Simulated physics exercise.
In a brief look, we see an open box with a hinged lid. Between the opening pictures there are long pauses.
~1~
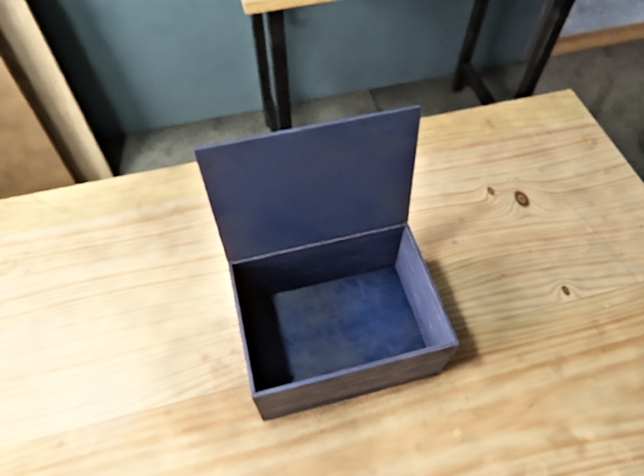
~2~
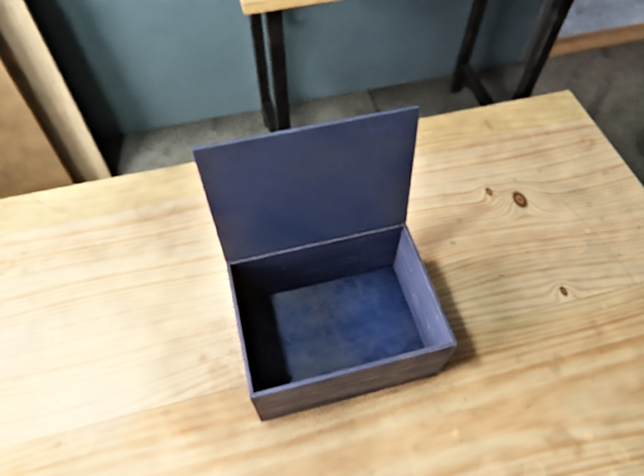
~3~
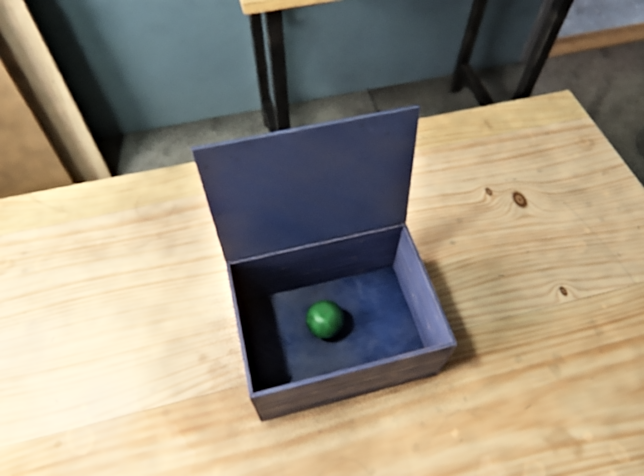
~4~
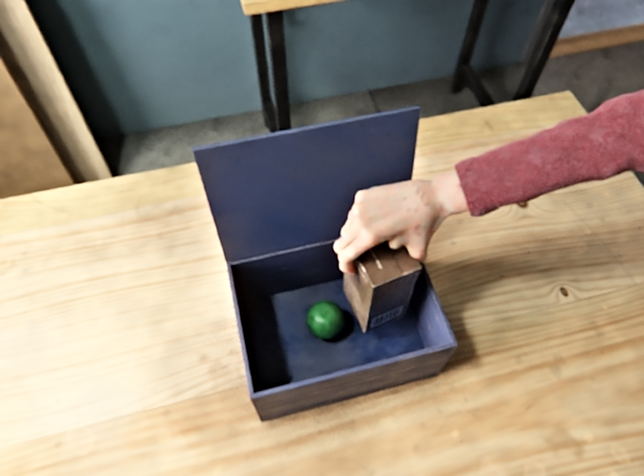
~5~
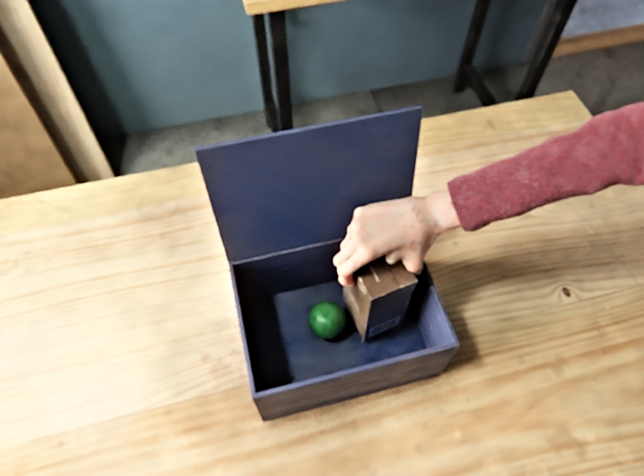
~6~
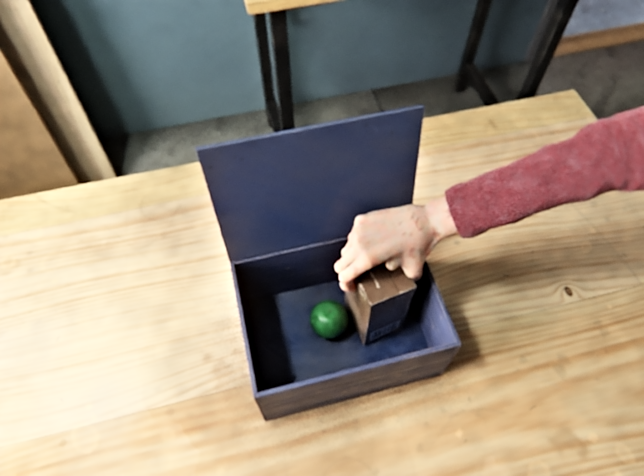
A green ball appears in an open blue box, then a hand lowers a brown carton beside it.
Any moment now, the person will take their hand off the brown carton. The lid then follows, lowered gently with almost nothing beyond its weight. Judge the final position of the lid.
The lid finishes raised off the rim.
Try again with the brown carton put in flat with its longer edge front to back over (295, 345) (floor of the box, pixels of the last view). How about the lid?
That way the lid ends up fully closed.
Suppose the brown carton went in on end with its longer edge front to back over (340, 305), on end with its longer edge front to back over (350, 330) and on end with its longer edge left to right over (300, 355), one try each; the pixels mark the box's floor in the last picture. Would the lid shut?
So, one: It drops fully; two: It drops fully; three: It remains raised.
Then, 1.10 s on from there, lid starting down.
Then, 1.40 s on from there, lid 75° above the rim.
Then, 1.60 s on from there, lid 57° above the rim.
Then, 1.80 s on from there, lid 33° above the rim.
In the end, lid 33° above the rim; both unmoved. At the end, from the last picture's camera, brown carton near (376, 296).
